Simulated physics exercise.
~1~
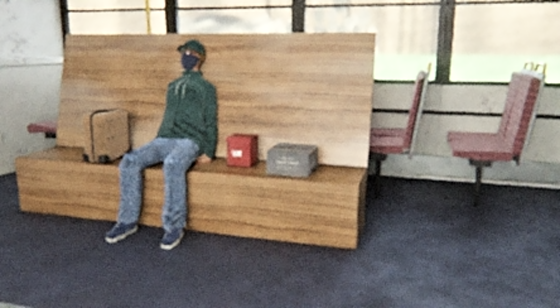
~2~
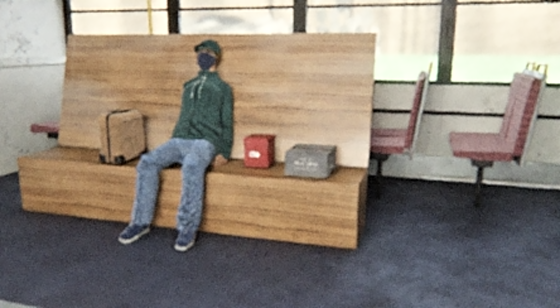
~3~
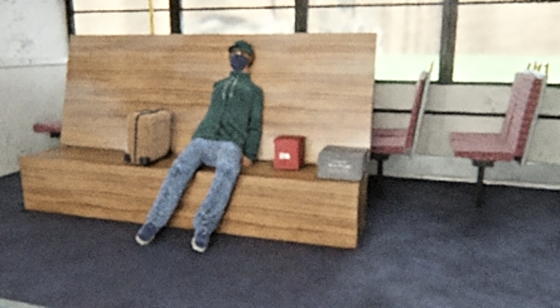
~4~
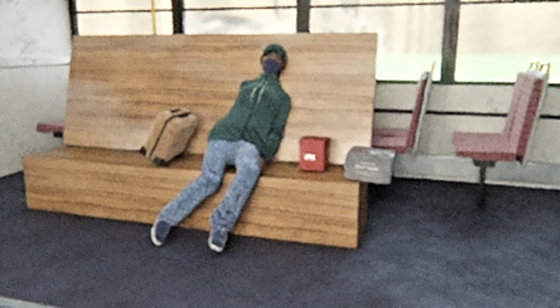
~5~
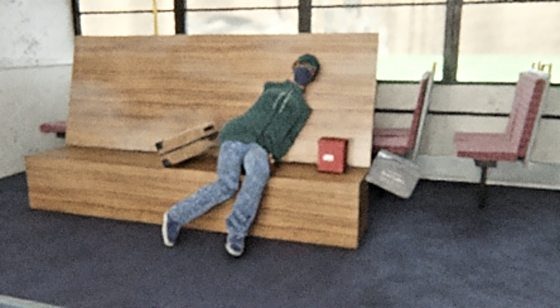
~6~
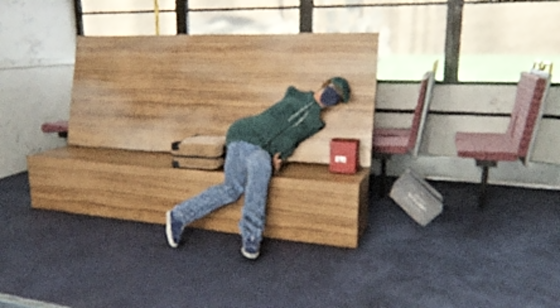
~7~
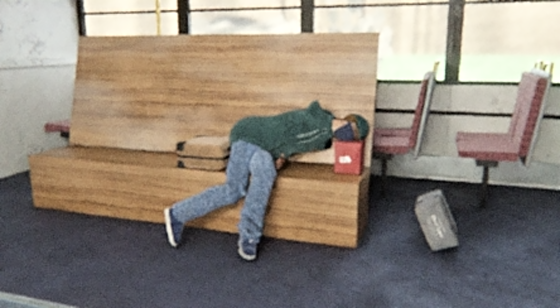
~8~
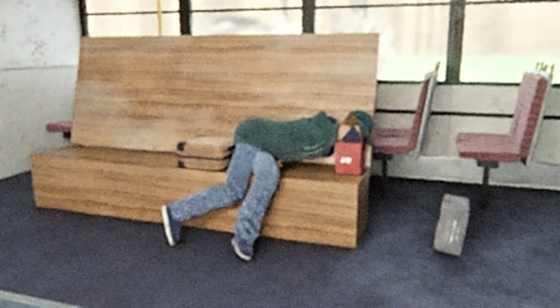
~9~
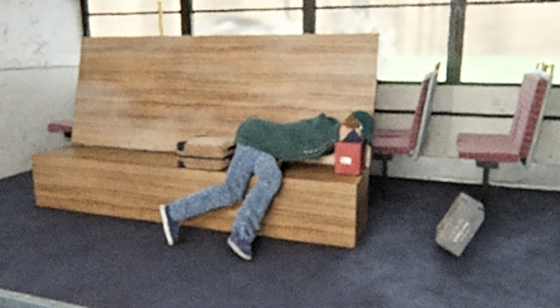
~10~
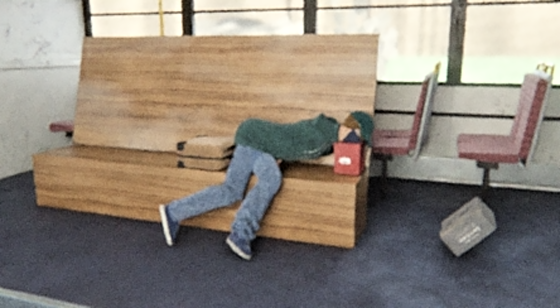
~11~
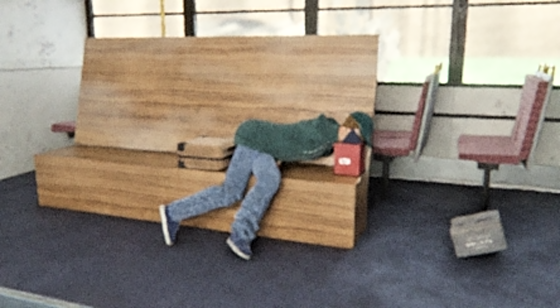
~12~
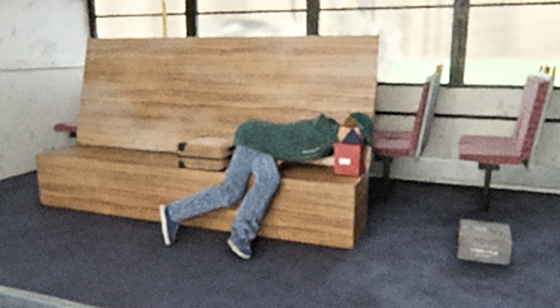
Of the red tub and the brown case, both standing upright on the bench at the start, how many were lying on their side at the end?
One of them was lying on its side, the brown case. The red tub was still upright near the right end of the bench.
A person in a green top and cap slid right along a wooden bench and slumped sideways by a red tub, which stayed upright, while a brown case tipped over behind them and a grey carton tumbled off the end onto the floor.
